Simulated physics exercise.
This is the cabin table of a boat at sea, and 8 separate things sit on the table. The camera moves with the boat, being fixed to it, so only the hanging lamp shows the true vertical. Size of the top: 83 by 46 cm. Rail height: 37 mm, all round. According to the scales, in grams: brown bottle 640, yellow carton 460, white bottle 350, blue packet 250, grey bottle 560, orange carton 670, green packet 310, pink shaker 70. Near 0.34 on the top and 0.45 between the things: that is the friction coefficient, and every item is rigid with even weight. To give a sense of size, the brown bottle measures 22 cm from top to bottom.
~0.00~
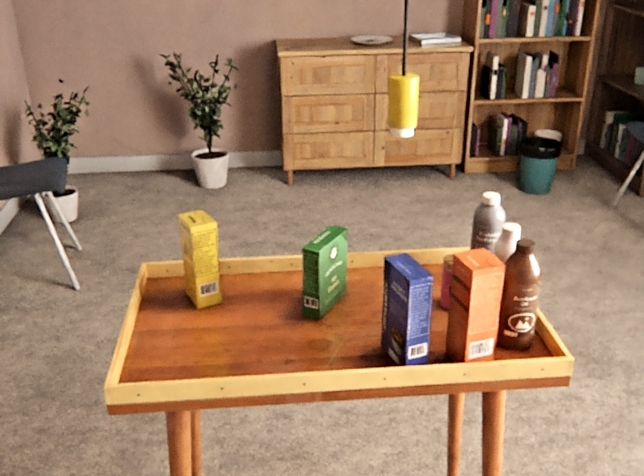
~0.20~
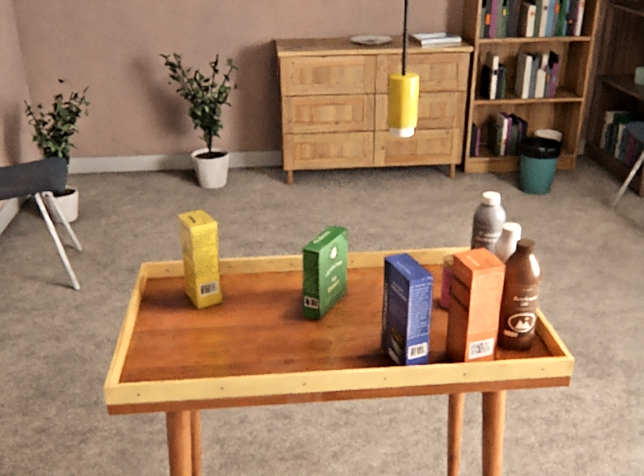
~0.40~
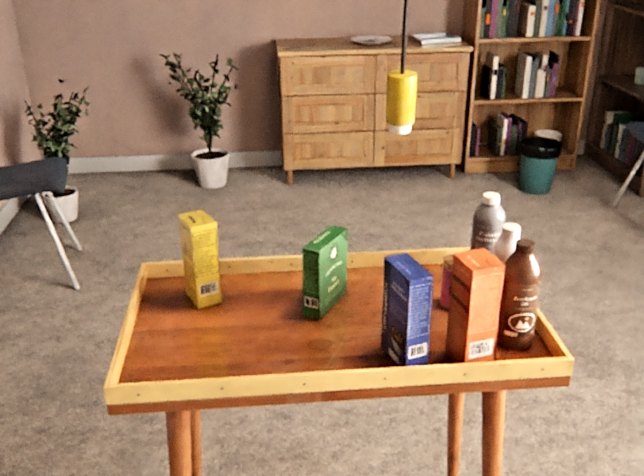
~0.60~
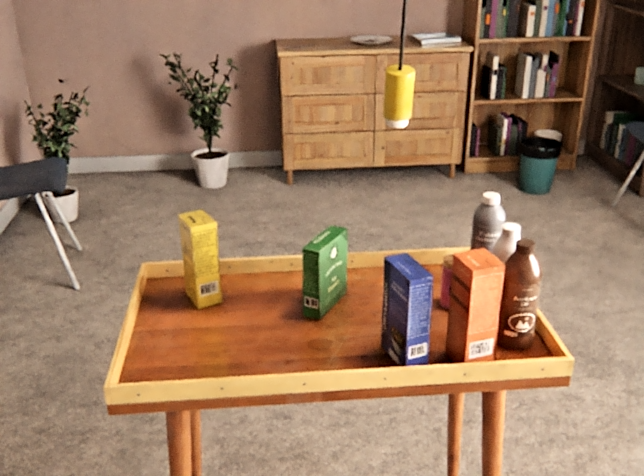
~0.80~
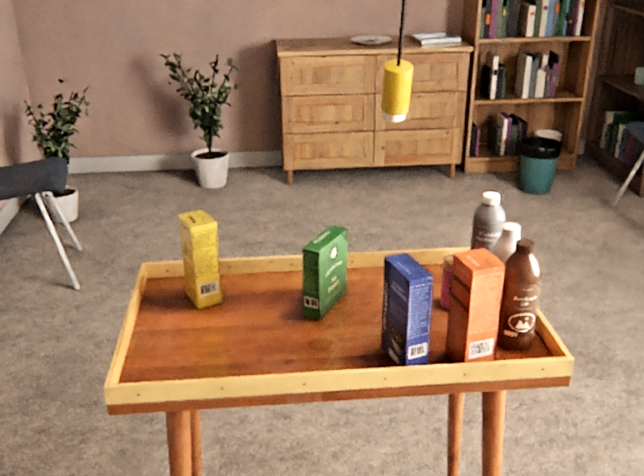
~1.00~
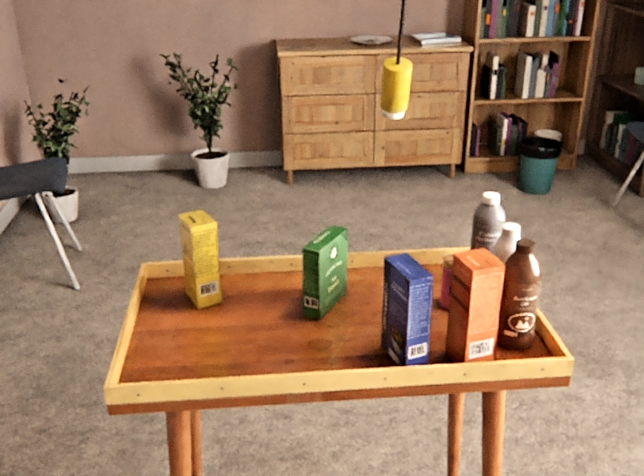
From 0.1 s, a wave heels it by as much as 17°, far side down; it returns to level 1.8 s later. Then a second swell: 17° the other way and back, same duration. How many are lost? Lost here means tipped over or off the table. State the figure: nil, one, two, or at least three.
The figure is nil.
Around 1.50 s, floor tilted 7°, far side down.
Around 2.30 s, floor tilted 7°, near side down.
Around 3.00 s, floor tilted 15°, near side down.
Around 3.80 s, boat level.
Finally (4.2 s), all 8 still in place (within 5 cm). In the last view, brown bottle near (519, 293), yellow carton near (201, 259).
